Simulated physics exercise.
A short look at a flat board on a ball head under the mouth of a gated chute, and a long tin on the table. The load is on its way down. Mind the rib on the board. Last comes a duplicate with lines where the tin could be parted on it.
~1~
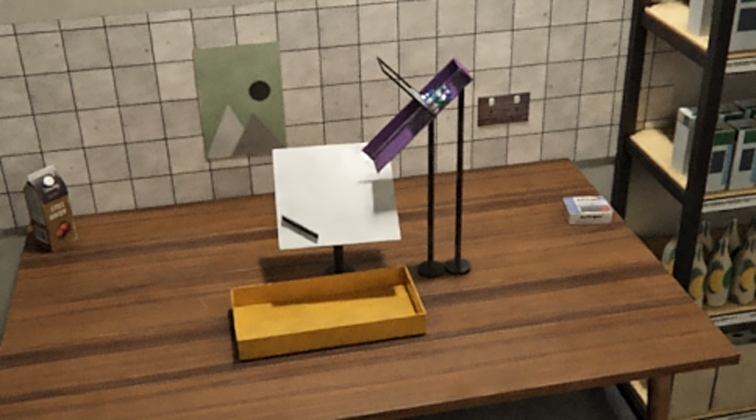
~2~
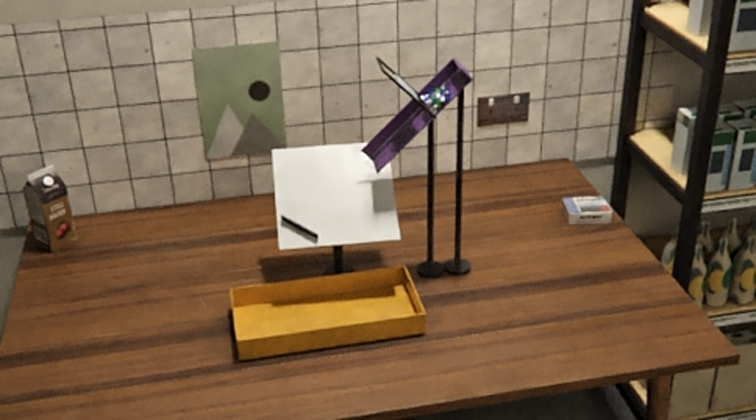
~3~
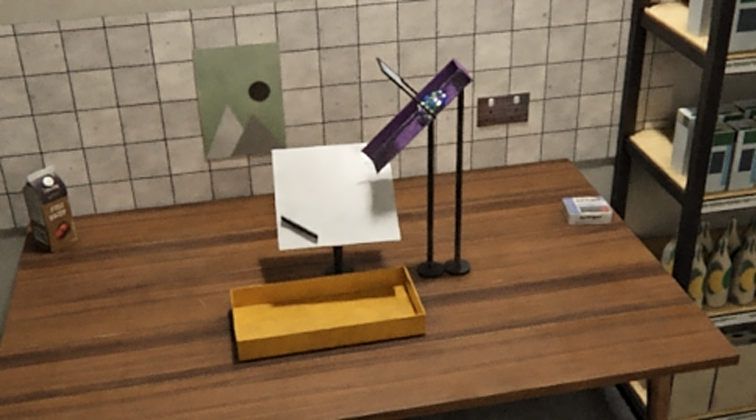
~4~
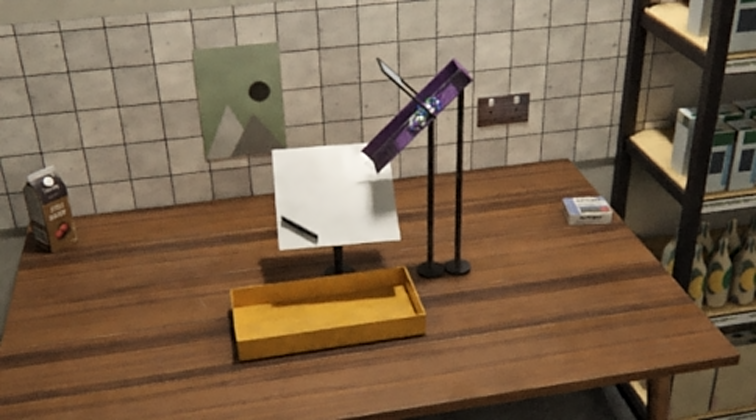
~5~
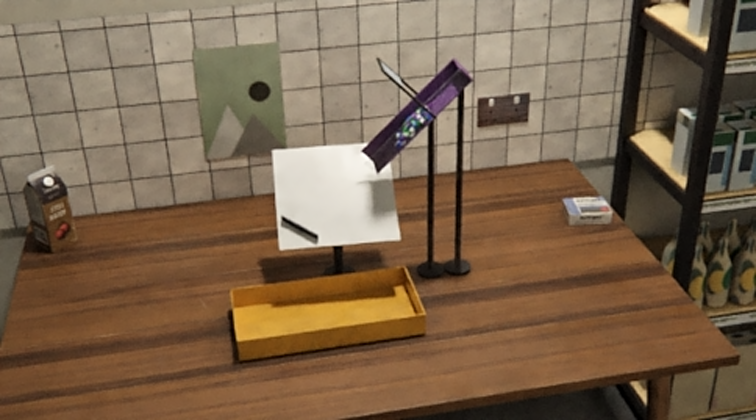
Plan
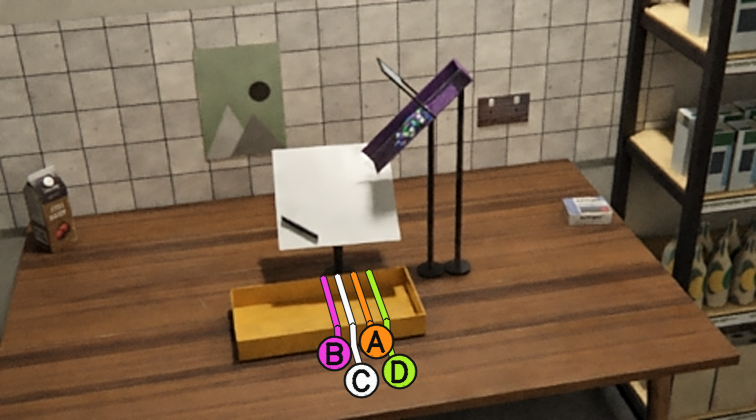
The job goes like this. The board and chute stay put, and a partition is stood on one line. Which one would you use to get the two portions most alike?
Best: B.
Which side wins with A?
Left.
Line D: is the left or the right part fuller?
More lands on the left.
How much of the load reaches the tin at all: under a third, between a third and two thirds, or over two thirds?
About that: Over two thirds.
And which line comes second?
It is C.
On the marked copy, line A crosses the front rim at (369, 322); line B crosses the front rim at (337, 327); line C crosses the front rim at (352, 325); line D crosses the front rim at (386, 320).
Choosing A, of what is caught, almost all on the left of the divider, about a tenth on the right.
Choosing B, of what is caught, roughly half on the left of the divider, roughly half on the right.
Choosing C, of what is caught, the larger part on the left of the divider, roughly a quarter on the right.
Choosing D, of what is caught, every piece on the left of the divider, not one piece on the right.
